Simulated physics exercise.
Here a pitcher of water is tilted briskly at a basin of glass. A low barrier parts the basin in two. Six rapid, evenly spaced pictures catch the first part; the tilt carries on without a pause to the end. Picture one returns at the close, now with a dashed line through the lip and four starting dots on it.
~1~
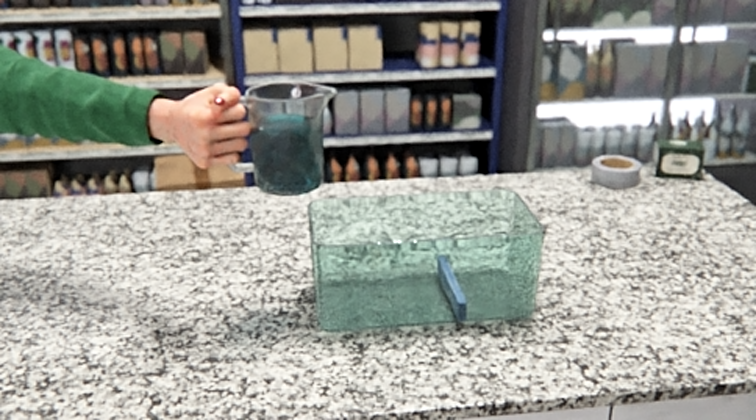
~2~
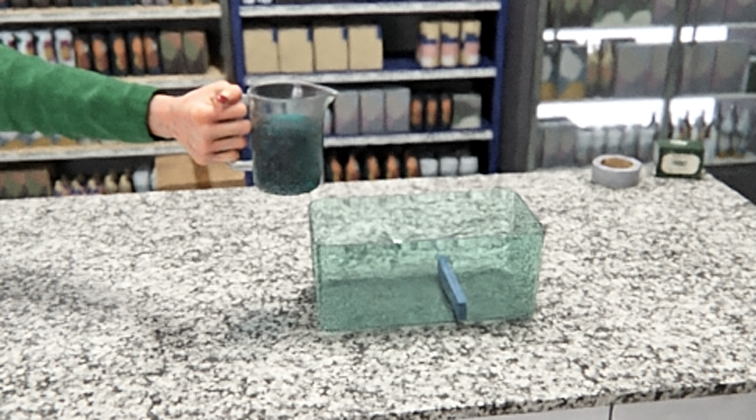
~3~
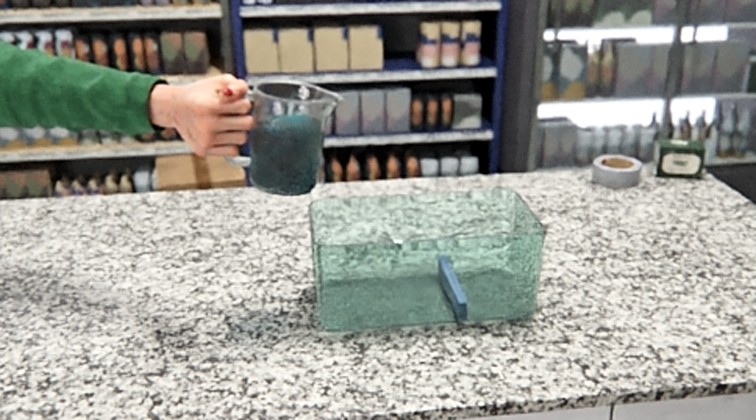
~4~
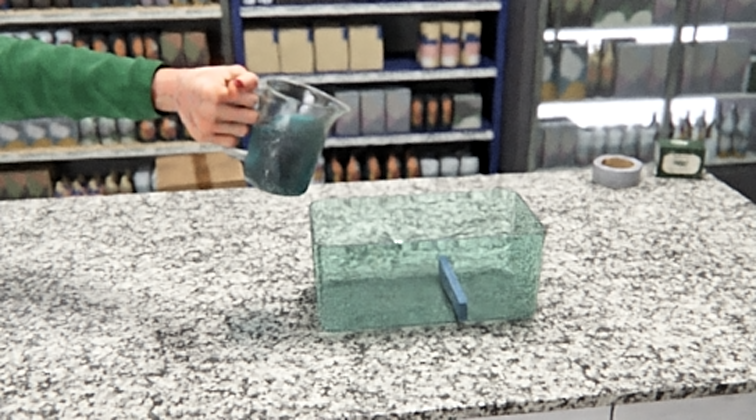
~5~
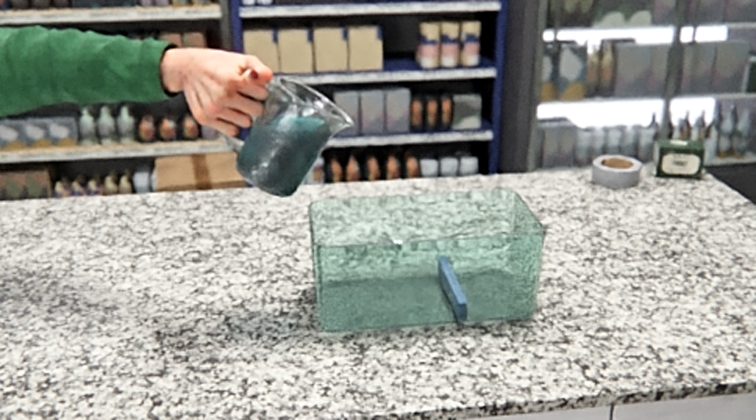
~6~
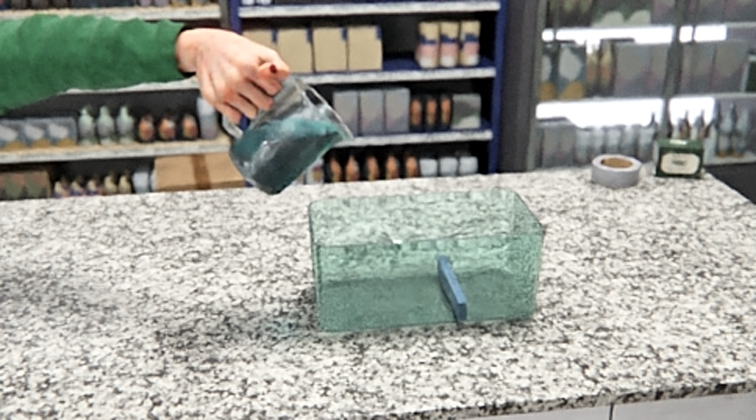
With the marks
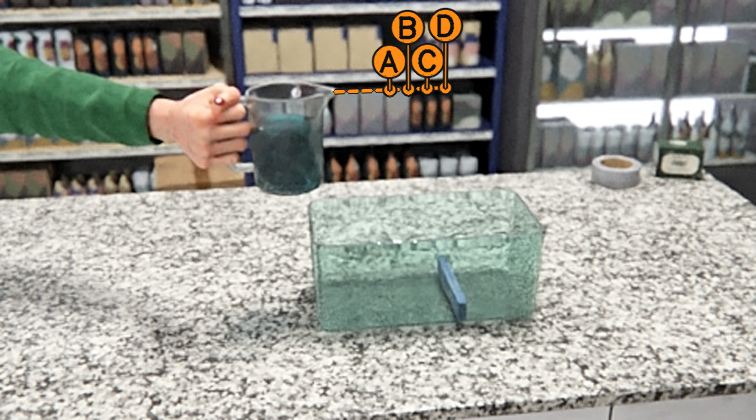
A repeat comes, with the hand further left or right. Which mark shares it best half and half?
Best: B.
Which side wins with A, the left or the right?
The left one.
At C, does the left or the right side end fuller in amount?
The right side.
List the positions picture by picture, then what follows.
The first picture shows upright, lip at (335, 91); basin from (318, 329) to (534, 313); top of the wall at (451, 277); nothing has left yet.
The second picture shows tipped about 2°, lip at (337, 93); nothing has left yet.
The third picture shows tipped about 9°, lip at (342, 99); nothing has left yet.
The fourth picture shows tipped about 19°, lip at (348, 109); nothing has left yet.
The fifth picture shows tipped about 32°, lip at (353, 123); nothing has left yet.
The sixth picture shows tipped about 46°, lip at (354, 139); nothing has left yet.
In orange, A at (389, 89); B at (408, 89); C at (427, 88); D at (445, 87).
With A, about 89 % ends left of the wall and 8 % right of it; 3 % is lost outside.
With B, about 50 % ends left of the wall and 49 % right of it.
With C, about 17 % ends left of the wall and 82 % right of it.
With D, about 26 % ends left of the wall and 73 % right of it.
